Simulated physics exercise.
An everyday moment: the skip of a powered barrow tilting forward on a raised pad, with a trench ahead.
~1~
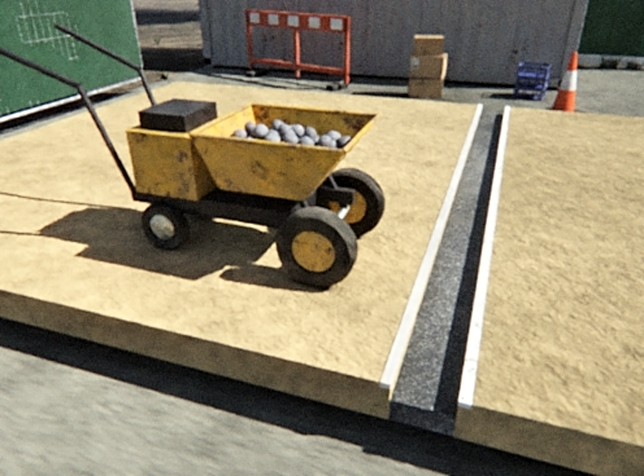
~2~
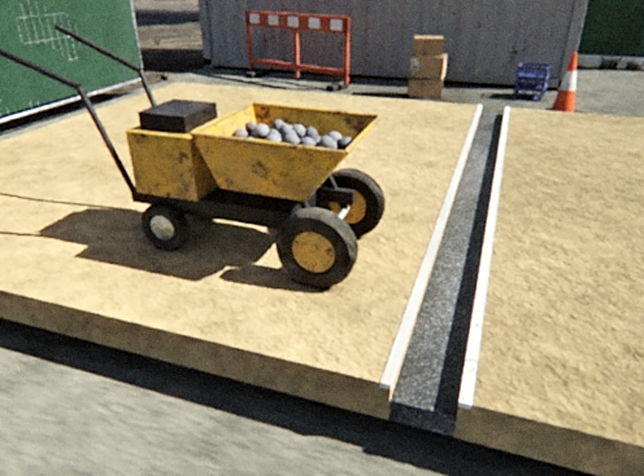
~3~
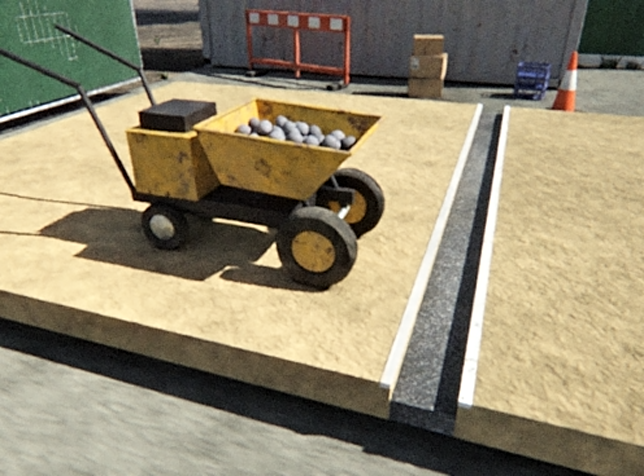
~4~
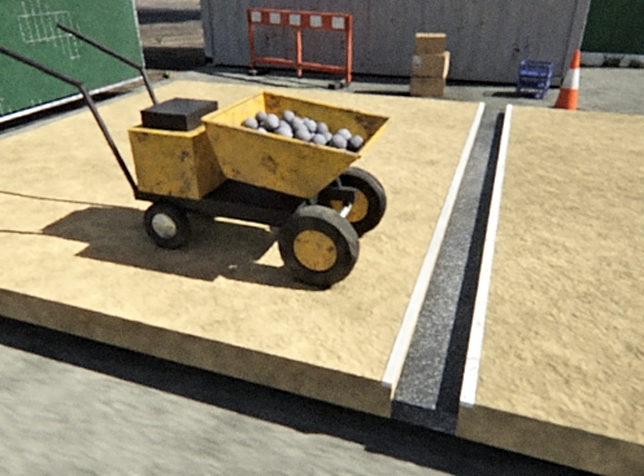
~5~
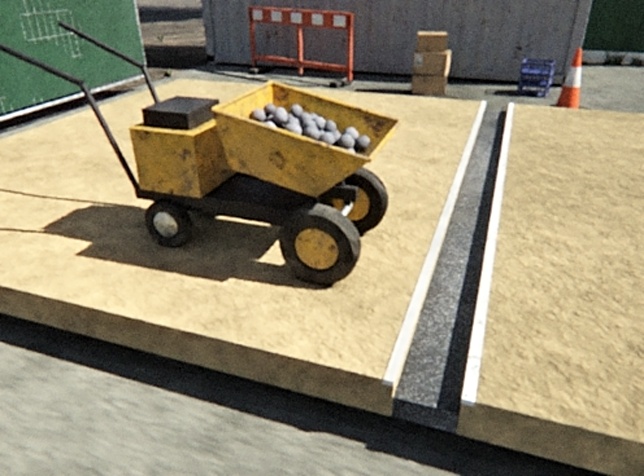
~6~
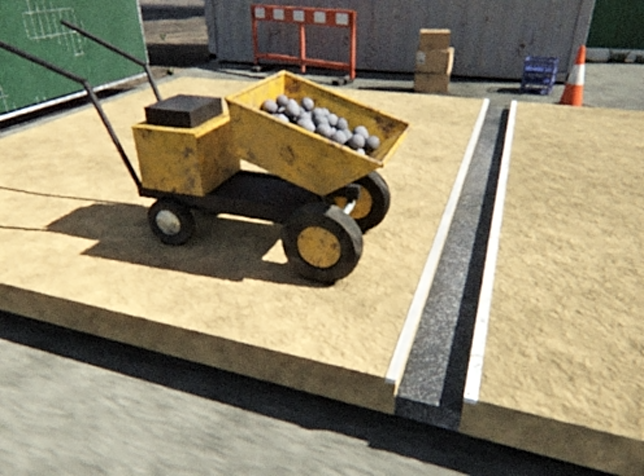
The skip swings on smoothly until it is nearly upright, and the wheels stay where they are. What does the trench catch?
It catches the larger part.
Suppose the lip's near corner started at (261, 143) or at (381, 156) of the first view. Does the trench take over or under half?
In turn: The smaller part; under half.
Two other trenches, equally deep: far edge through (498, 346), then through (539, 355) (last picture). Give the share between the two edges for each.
In turn 90 and 100 in a hundred.
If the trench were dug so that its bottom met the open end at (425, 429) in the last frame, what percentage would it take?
About 90 per cent.
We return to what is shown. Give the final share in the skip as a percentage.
It comes to 10 per cent or so.
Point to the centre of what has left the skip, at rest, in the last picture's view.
At about (466, 268).
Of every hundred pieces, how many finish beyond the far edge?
About 20 per cent.
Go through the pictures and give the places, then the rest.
In the first picture, lip of the skip at (343, 152), level; top of the load at (288, 143), round cobbles; first edge of the trench at (403, 332); far edge at (473, 347), the trench under half as wide as the skip, and shallow for its width.
In the second picture, lip of the skip at (345, 153), level; top of the load at (289, 143).
In the third picture, lip of the skip at (349, 155), tipped barely; top of the load at (292, 141).
In the fourth picture, lip of the skip at (358, 157), tipped a little; top of the load at (283, 131).
In the fifth picture, lip of the skip at (369, 160), tipped a little; top of the load at (280, 117).
In the sixth picture, lip of the skip at (381, 166), tipped clearly; top of the load at (297, 119); first edge of the trench at (409, 327); far edge at (479, 342).
Soon after the last picture, skip tipped steeply; all in the skip.
A little later, skip tipped right over; most in the skip; a small part in or heaped over the trench; a stray few falling.
Later still, skip tipped right over; a small part in the skip; about two thirds in or heaped over the trench; about a quarter beyond it.
At rest, skip tipped right over; a small part in the skip; about two thirds in or heaped over the trench; about a quarter beyond it.
